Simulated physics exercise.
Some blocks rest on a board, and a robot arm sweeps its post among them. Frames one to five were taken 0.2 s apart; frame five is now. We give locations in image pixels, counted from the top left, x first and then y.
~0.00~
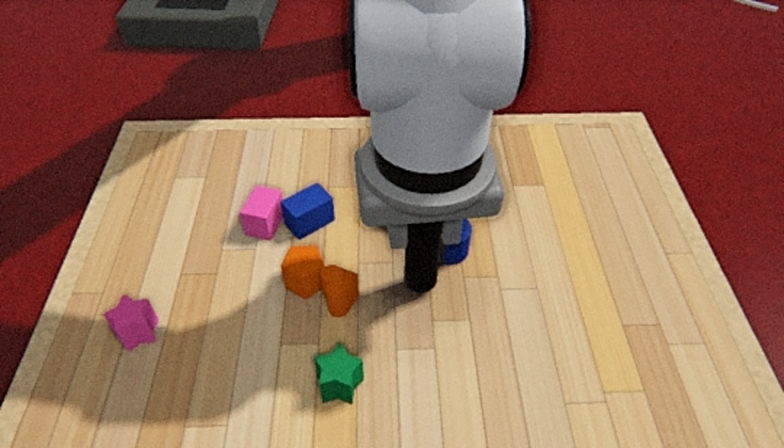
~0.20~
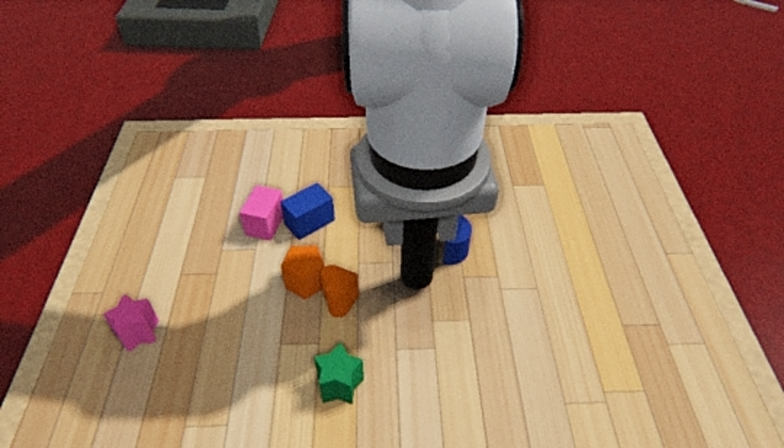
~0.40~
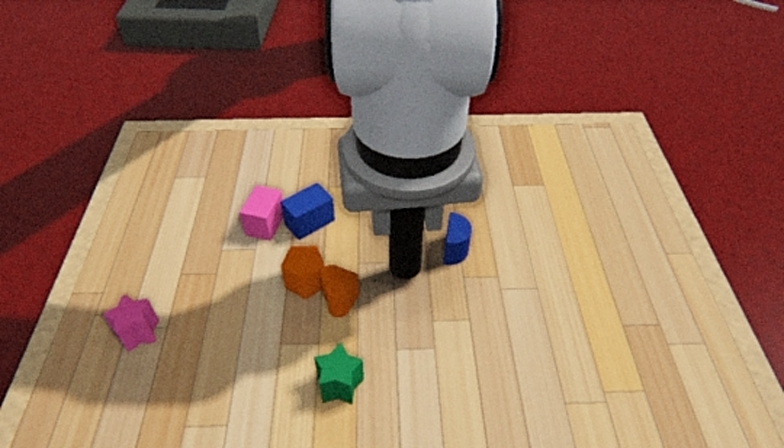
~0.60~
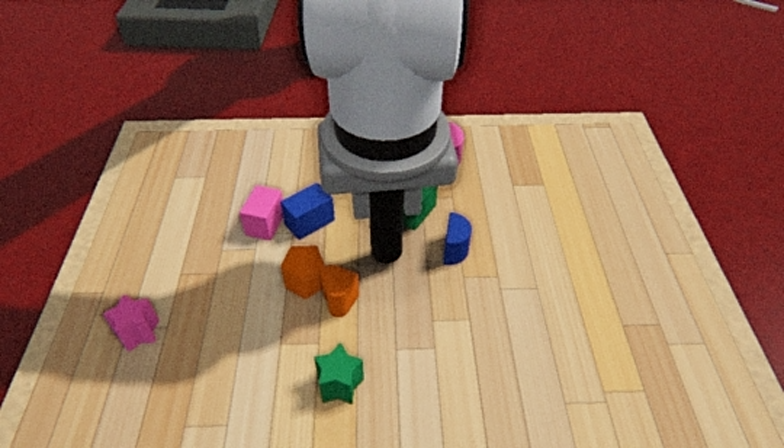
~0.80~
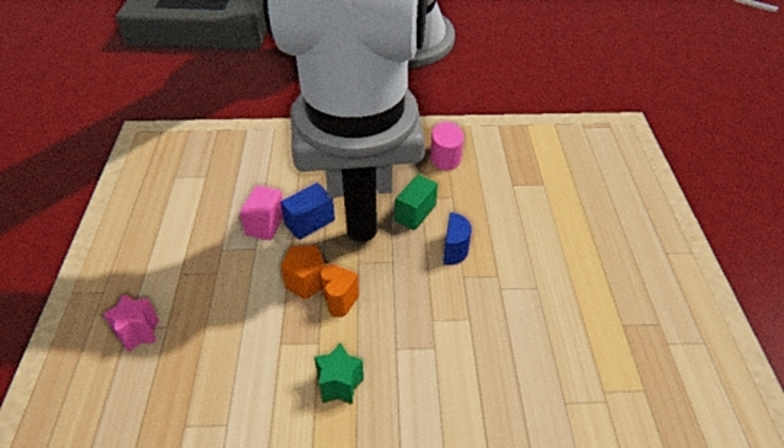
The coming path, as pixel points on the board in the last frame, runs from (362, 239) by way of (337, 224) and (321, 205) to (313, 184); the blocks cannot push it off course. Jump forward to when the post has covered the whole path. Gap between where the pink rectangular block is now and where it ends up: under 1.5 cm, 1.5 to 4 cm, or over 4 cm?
The under 1.5 cm band.
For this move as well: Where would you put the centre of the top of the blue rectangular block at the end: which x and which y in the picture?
I'd say the blue rectangular block ends with its top centre at (287, 186).
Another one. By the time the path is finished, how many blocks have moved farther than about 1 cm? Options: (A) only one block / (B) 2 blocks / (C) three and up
Letter A.
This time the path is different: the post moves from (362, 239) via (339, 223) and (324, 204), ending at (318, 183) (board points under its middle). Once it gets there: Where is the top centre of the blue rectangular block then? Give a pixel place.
Its top middle is near (292, 187).
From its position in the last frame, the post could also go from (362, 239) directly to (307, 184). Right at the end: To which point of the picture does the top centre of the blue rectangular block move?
I predict (290, 186).
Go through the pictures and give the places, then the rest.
The first frame shows post tip at (421, 280); block tops, pink rectangular block at (261, 201); blue rectangular block at (306, 199); green rectangular block hidden.
The second frame shows post at (417, 277); blocks unchanged.
The third frame shows post at (405, 267); blocks unchanged.
The fourth frame shows post at (387, 252); blocks unchanged.
The fifth frame shows post at (362, 231); pink rectangular block at (261, 201); blue rectangular block at (306, 199); green rectangular block at (417, 190).
The first path, step by step. Halfway along, post at (327, 207); blue rectangular block at (293, 194), turned 40° anticlockwise.
At the end, post at (312, 177); pink rectangular block at (255, 200), turned 15° anticlockwise; blue rectangular block at (287, 186), turned 75° anticlockwise; green rectangular block in place.
